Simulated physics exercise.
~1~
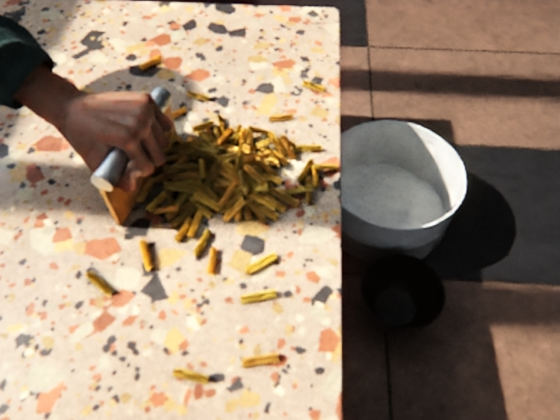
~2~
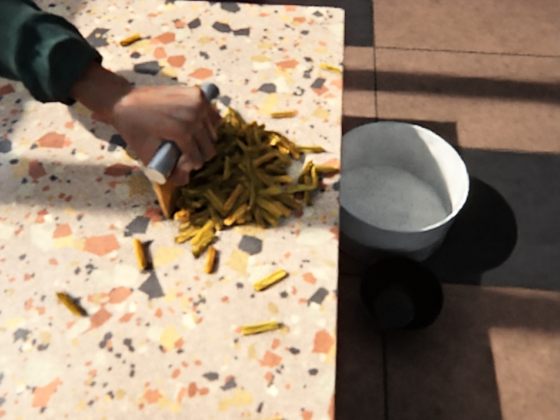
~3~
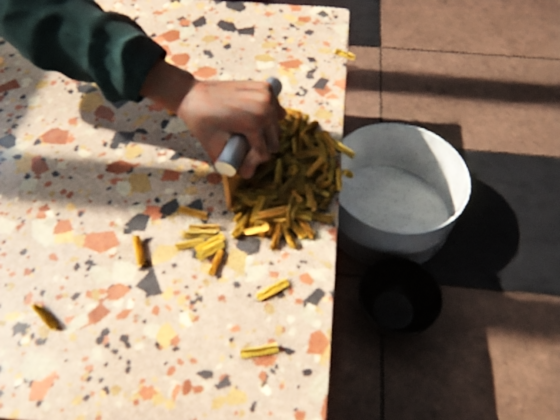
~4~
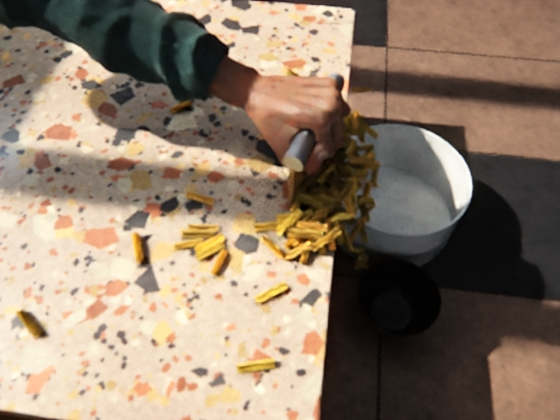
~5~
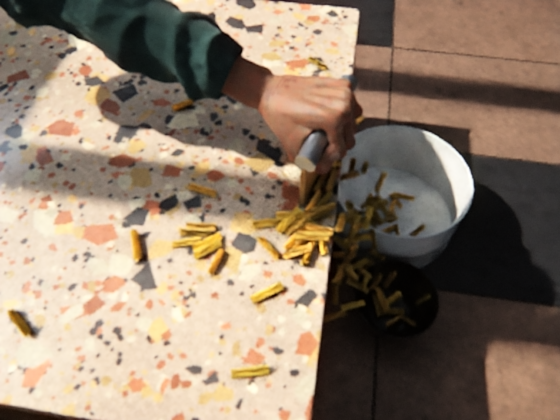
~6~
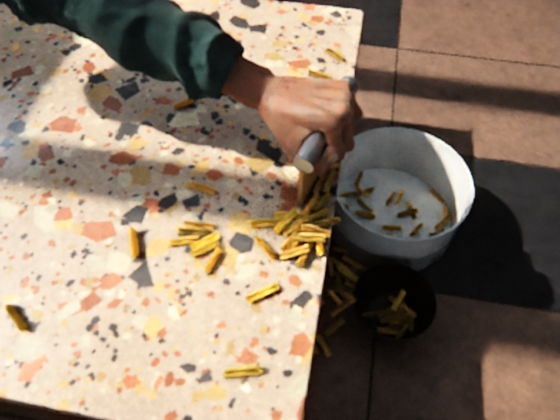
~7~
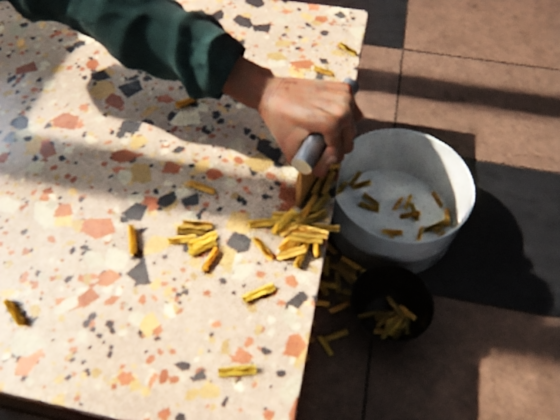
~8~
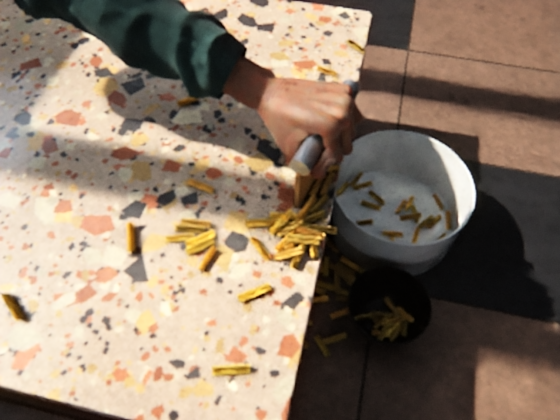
A hand with a scraper pushes dry pasta right across a speckled tabletop, spilling some into a white pot, others landing outside.
